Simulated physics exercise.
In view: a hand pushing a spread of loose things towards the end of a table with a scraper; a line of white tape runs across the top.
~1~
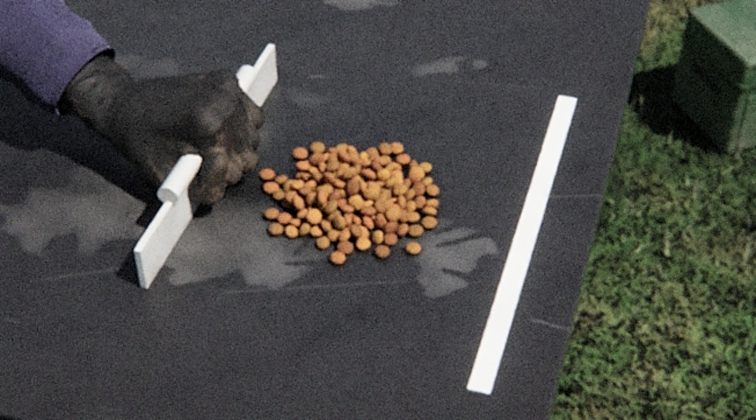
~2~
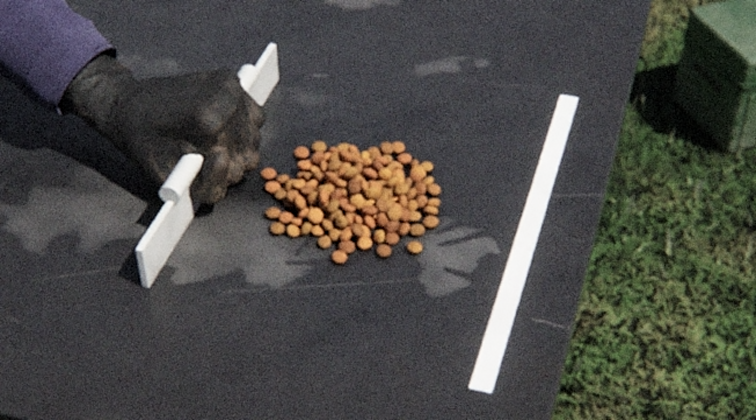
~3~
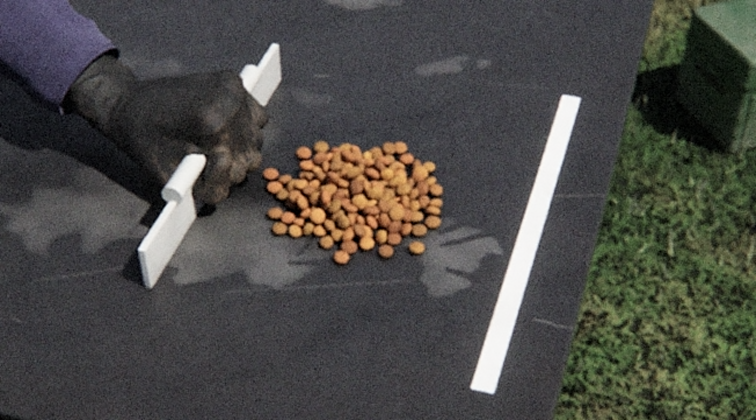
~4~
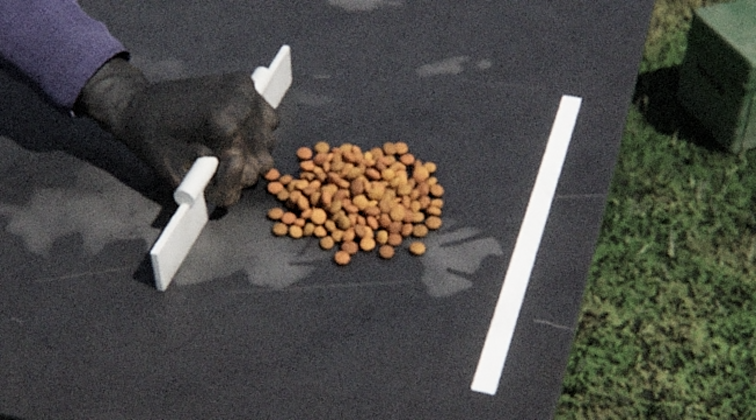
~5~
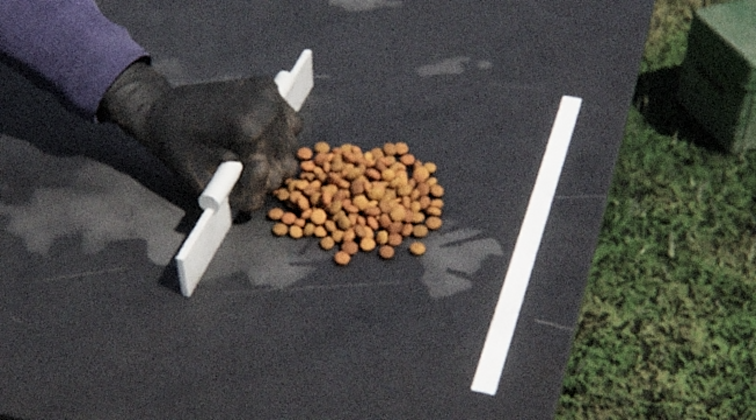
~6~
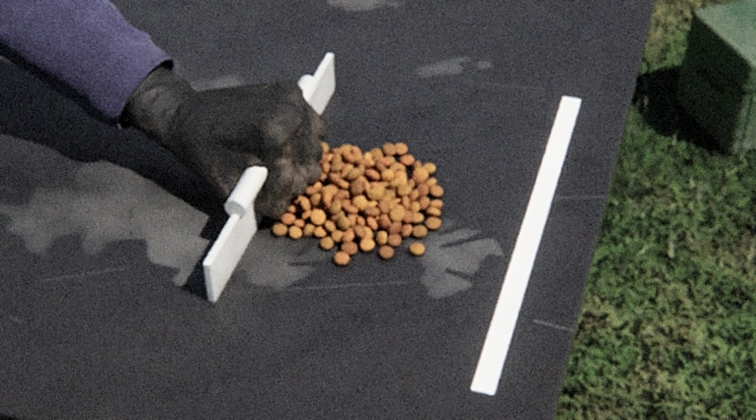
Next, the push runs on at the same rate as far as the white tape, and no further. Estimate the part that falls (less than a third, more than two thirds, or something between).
The floor gets between a third and two thirds.
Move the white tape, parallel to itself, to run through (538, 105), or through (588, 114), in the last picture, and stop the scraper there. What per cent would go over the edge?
The first gives 10 %, the second 80 %.
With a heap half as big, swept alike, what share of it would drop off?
Near 30 %.
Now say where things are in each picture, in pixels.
In the first picture, scraper at (151, 252), at rest; white tape at (564, 109), about a palm's width from the edge; edge at (591, 245); the heap at (352, 193), bits of cat kibble.
In the second picture, scraper at (152, 251), at rest.
In the third picture, scraper at (155, 251), at rest; the heap at (356, 192).
In the fourth picture, scraper at (167, 254).
In the fifth picture, scraper at (193, 260); the heap at (357, 193).
In the sixth picture, scraper at (219, 265); white tape at (568, 110); edge at (595, 246); the heap at (356, 193), a stray few pushed along.
Soon after the last picture, scraper still moving, near (412, 173); heap all on the table, its front near (518, 222).
A little later, scraper stopped at the white tape; heap about a third over the edge.
Later still, scraper stopped at the white tape; heap about half over the edge.
At rest, scraper stopped at the white tape; heap about half over the edge.
